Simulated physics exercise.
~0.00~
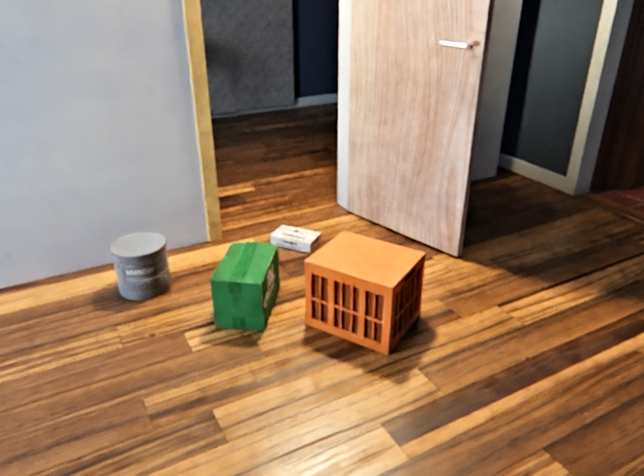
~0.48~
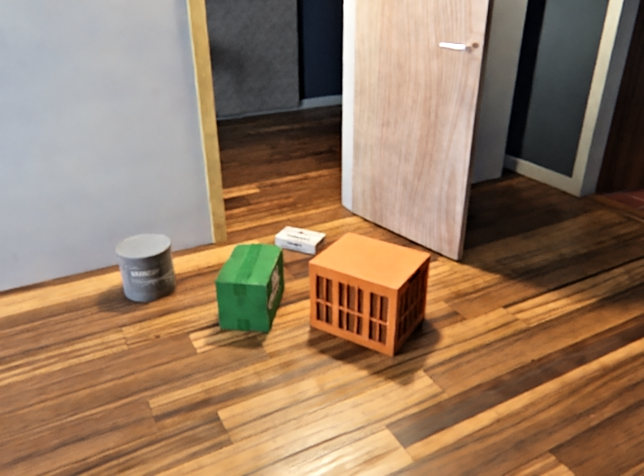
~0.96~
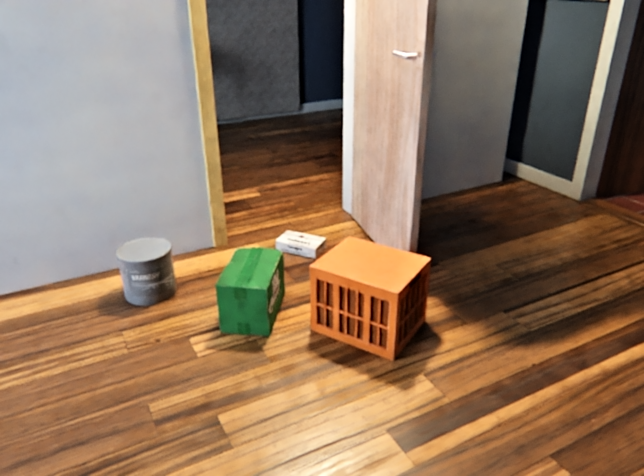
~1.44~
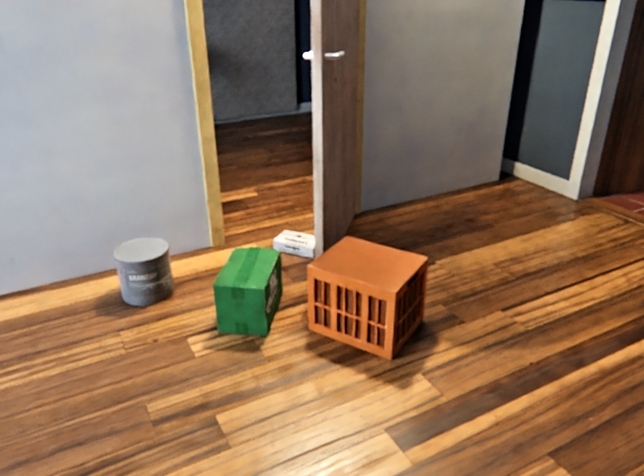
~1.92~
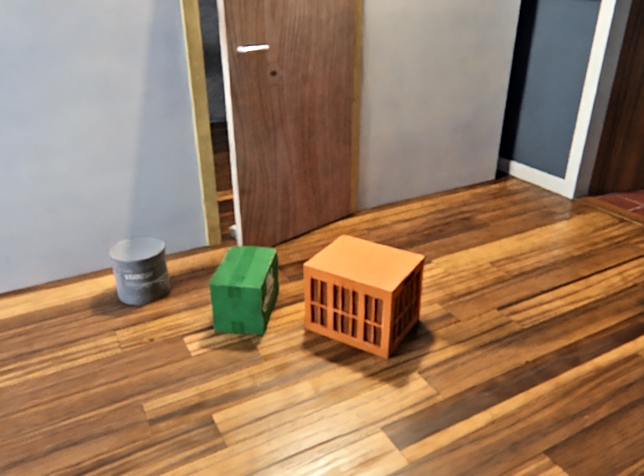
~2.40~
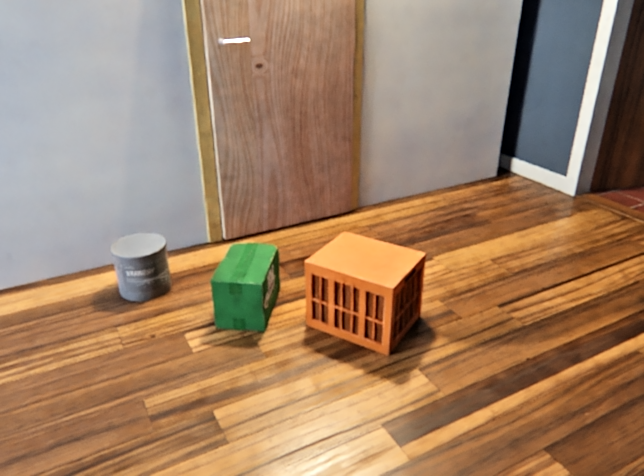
A wooden door with a pale handle stands wide open in a doorway between light grey walls, seen from slightly above by a gently swaying camera. On the wood-plank floor in front sit a grey pail at left, a green parcel beside it and an orange crate to the right, with a small white packet behind them near the opening. The door swings leftward towards its frame, reaches the packet and sweeps it left until it slips from view. The door then closes fully, while the pail, parcel and crate remain in place.
